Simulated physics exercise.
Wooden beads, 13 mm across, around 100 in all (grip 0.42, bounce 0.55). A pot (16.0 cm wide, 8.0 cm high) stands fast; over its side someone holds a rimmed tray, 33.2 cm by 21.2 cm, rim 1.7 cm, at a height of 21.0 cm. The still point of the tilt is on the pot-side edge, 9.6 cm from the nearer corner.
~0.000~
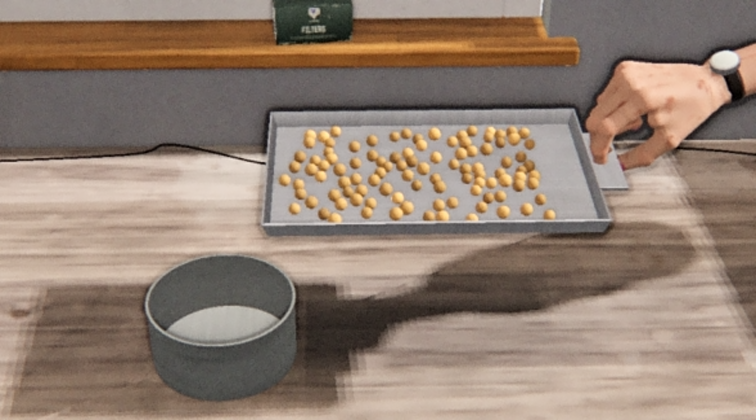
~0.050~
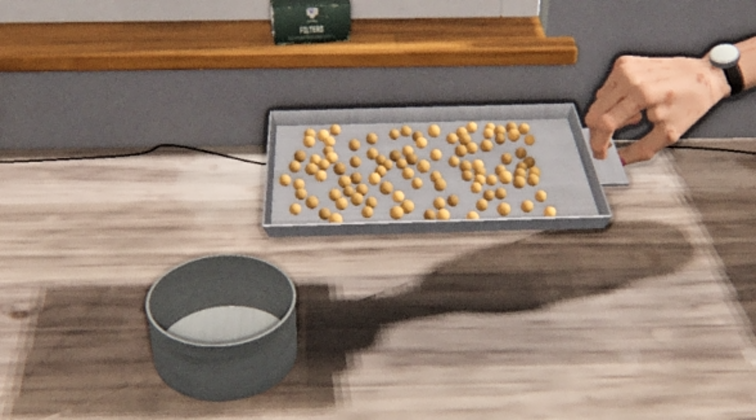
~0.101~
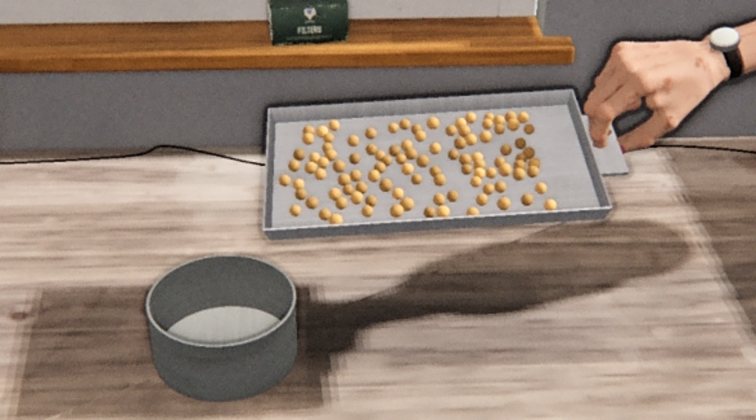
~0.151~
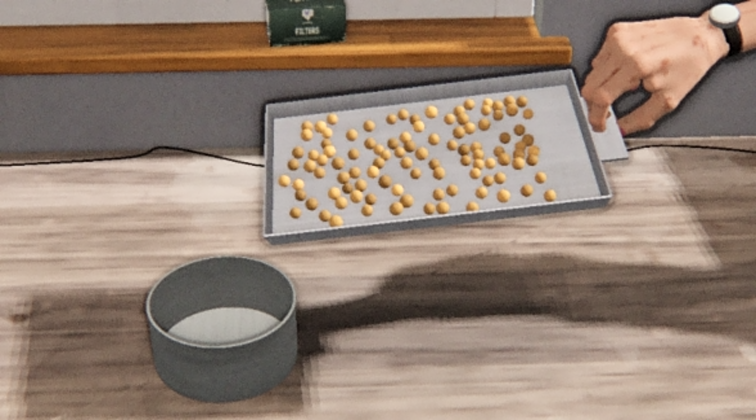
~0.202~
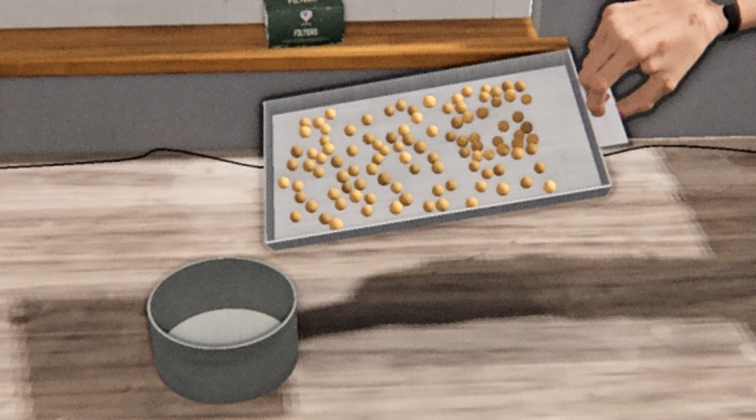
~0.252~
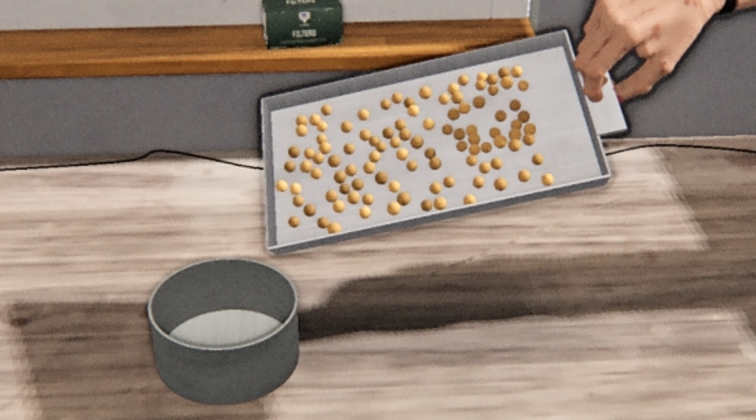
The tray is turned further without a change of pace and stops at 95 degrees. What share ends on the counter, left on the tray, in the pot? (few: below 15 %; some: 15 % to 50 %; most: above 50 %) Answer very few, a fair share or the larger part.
On the counter: The larger part; left on the tray: Very few; in the pot: A fair share.
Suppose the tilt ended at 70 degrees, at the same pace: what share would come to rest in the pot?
Then about 20 per cent.
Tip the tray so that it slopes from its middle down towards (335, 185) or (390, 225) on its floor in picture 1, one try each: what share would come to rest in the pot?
Some 75 and 5 per cent.
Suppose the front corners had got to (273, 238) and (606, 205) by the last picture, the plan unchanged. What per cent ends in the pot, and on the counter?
Pot 10, counter 90.
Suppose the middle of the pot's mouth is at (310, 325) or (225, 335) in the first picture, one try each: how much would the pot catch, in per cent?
About 85 and 70 per cent.
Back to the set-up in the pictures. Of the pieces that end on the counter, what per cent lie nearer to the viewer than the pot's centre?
About 90 per cent.
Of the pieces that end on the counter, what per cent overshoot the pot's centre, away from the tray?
Some 20 per cent.
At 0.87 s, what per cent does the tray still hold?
About 55 per cent.
After 0.62 s, tilt 55 degrees; the tray holds 100 %, the pot 0 %.
After 0.87 s, tilt 80 degrees; the tray holds 55 %, the pot 5 %.
After 1.23 s, tilt 95 degrees; the tray holds 0 %, the pot 25 %.
In the end, at 2.2 s, counter 75 %, tray 0 %, pot 25 %.
